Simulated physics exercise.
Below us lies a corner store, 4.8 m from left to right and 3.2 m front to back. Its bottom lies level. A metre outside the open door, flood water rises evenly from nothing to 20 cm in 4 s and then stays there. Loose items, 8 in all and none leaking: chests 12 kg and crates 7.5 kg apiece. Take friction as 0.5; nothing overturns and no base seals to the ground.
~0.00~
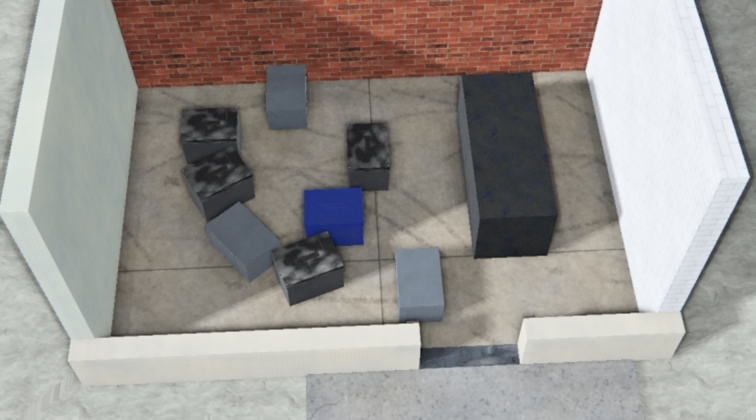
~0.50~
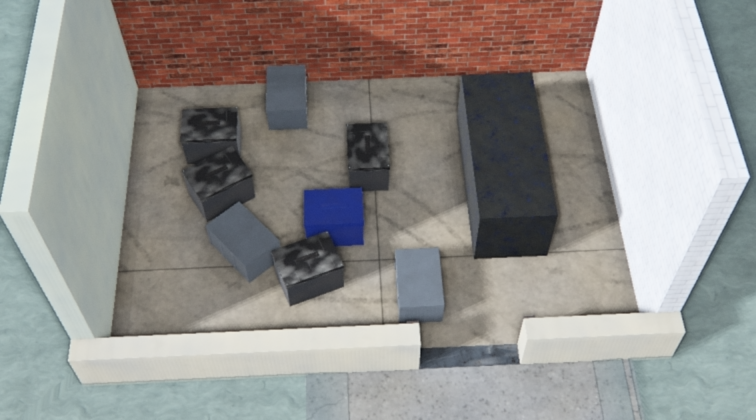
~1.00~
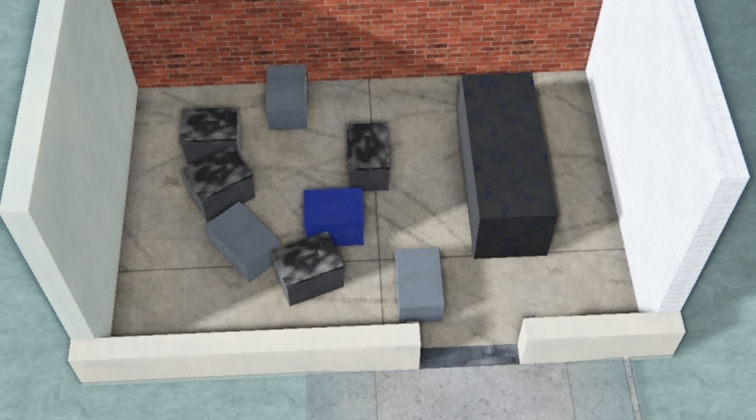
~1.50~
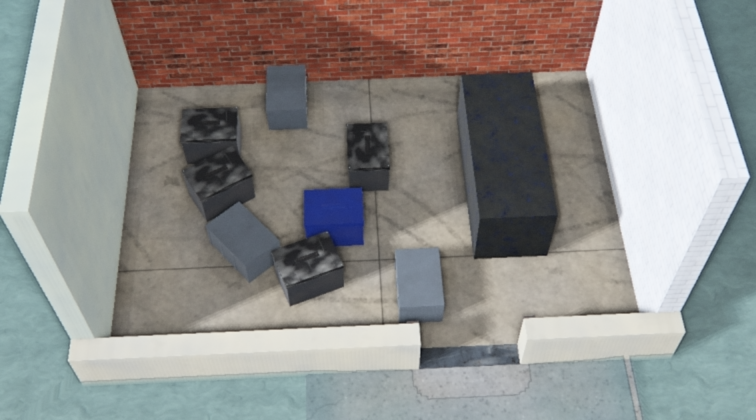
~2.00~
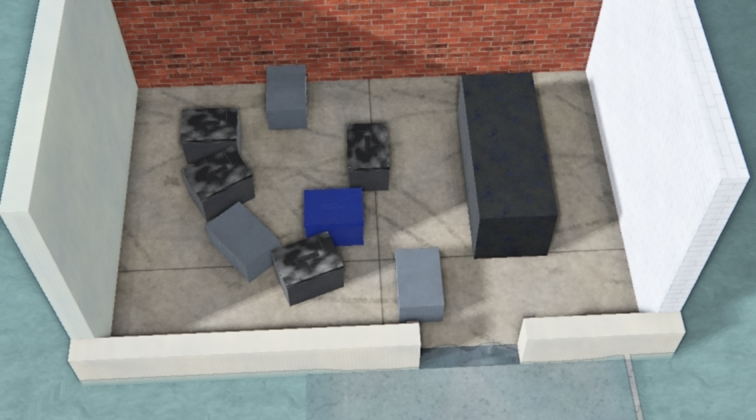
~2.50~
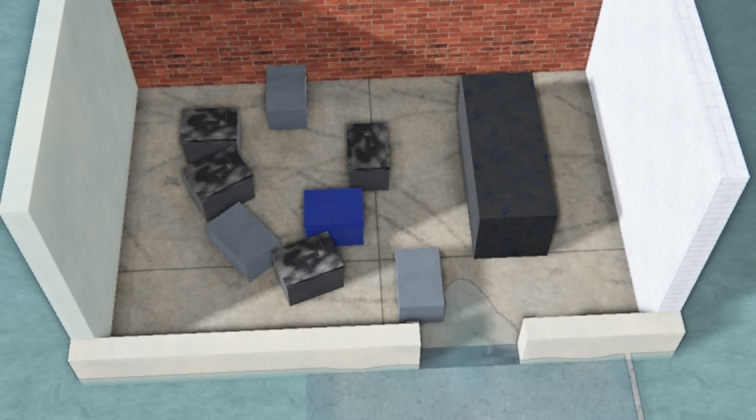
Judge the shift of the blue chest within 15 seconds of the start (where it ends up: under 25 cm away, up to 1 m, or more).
Blue chest is nudged along.
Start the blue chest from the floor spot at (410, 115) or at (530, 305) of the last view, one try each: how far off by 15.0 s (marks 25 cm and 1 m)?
In that order: It travels far; it is nudged along.
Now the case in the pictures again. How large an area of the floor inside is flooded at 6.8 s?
Roughly 10.5 m2.
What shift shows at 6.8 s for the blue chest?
Roughly 10 cm by then.
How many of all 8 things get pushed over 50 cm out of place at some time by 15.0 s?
That makes 8.
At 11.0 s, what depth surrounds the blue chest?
Roughly 7 cm.
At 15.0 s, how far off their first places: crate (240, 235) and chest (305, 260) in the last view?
In that order: 120 cm, 60 cm.
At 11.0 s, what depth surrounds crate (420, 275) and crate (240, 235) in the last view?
Roughly 4 and 4 cm.
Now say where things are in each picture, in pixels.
The first picture shows the blue chest at (333, 206) rests on the ground; 0.0 m2 under water; 0 of 8 have shifted.
The second picture shows the blue chest at (333, 206), on the bottom; 0.0 m2 under water; 0 of 8 have shifted.
The third picture shows the blue chest at (333, 206), on the bottom; water covers 0.0 m2; 0 of 8 have shifted.
The fourth picture shows the blue chest at (333, 206) rests on the ground; water covers 0.0 m2; 0 of 8 have shifted.
The fifth picture shows the blue chest at (333, 206) rests on the ground; 0.0 m2 under water; 0 of 8 have shifted.
The sixth picture shows the blue chest at (333, 206), on the bottom; 0.4 m2 under water; 0 of 8 have shifted.
After 3.5 s the blue chest is near (333, 206), 0.0 m from its start, aground; 0 afloat.
After 6.8 s the blue chest is near (323, 199), 0.1 m from its start, aground; 0 afloat.
After 11.0 s the blue chest is near (263, 160), 0.9 m from its start, afloat; 5 afloat.
After 15.0 s the blue chest is near (257, 202), 0.7 m from its start, afloat; 8 afloat.
